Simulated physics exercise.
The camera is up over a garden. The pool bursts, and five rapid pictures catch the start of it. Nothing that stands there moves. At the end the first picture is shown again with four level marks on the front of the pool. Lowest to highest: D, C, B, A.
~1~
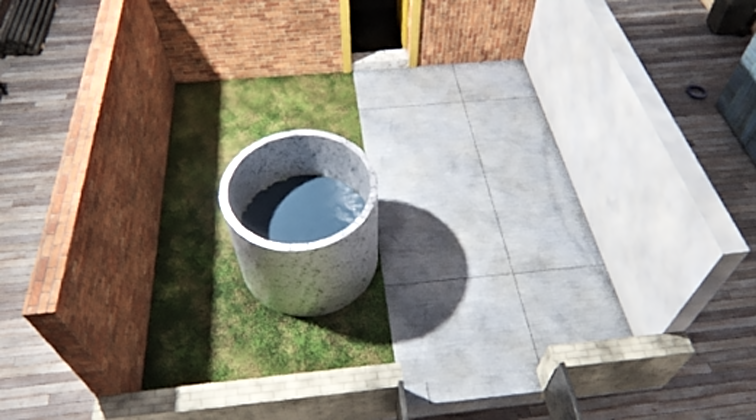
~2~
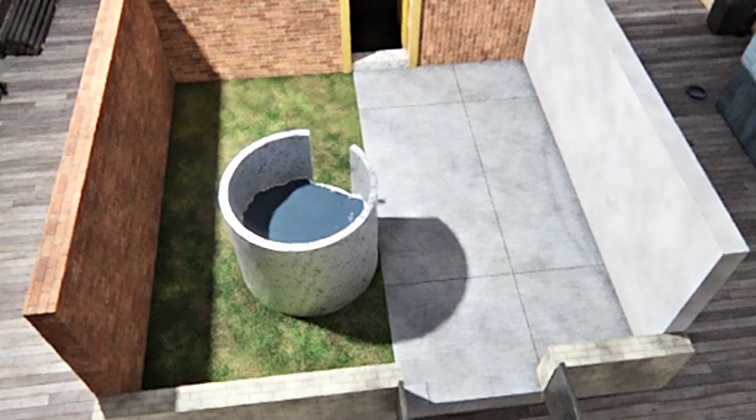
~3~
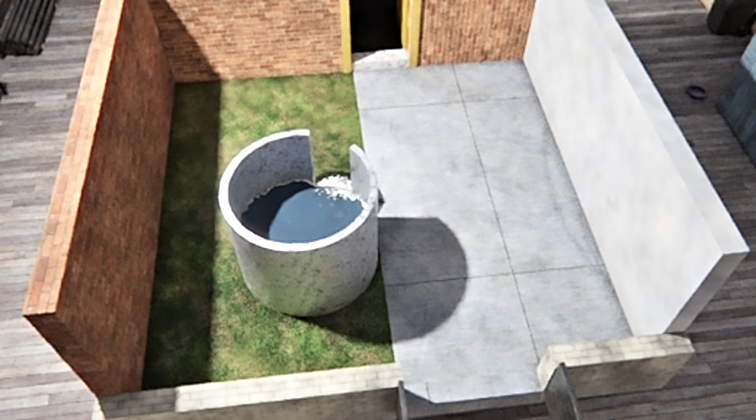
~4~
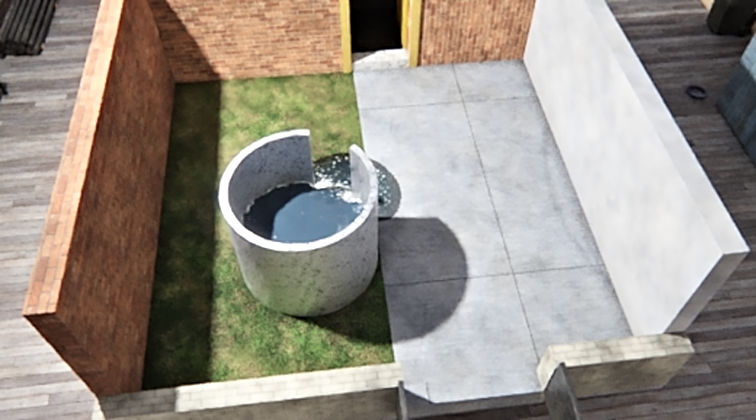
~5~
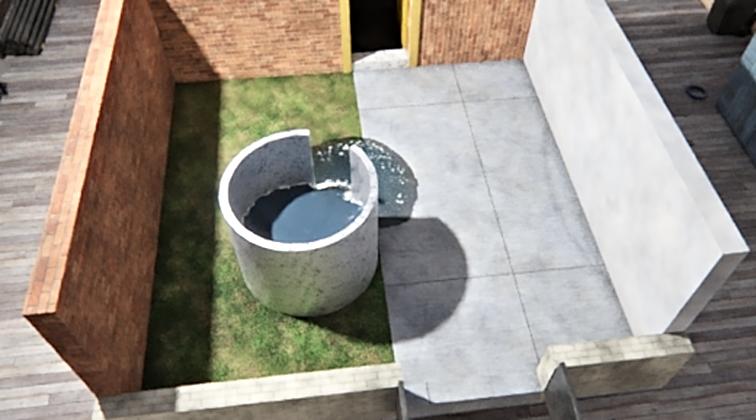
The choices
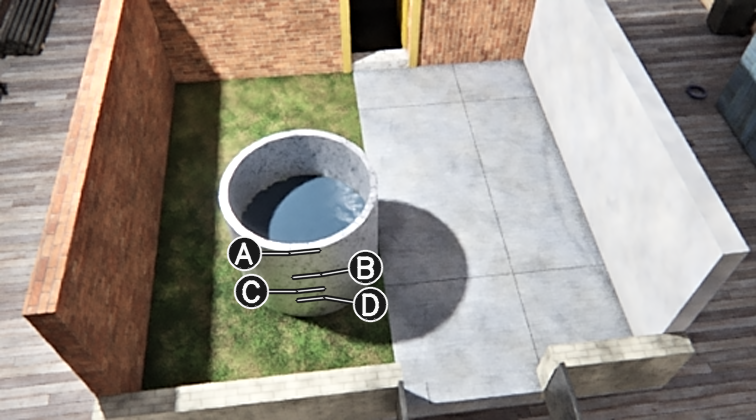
A walled garden on grey wooden planks is seen from above by a still camera, half grass on the left and half pale paving on the right. Brick walls with a yellow-framed doorway, a white right-hand wall and a round, speckled grey tank of dark water are in view. A gap appears in the tank's far right side, and foaming water pours through, spreading across grass and paving behind it.
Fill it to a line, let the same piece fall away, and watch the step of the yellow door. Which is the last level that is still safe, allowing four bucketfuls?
It is B.
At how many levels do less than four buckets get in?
Three of the four.
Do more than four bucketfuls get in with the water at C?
No.
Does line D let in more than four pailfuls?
No.
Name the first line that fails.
A it is.
On the marked copy, A at (303, 252); B at (307, 276); C at (310, 290); D at (311, 299); from the bottom up D, C, B, A.
For line A, about 12 bucketfuls get in.
For line B, a bucket or two gets in.
For line C, nothing gets over.
For line D, nothing gets over.
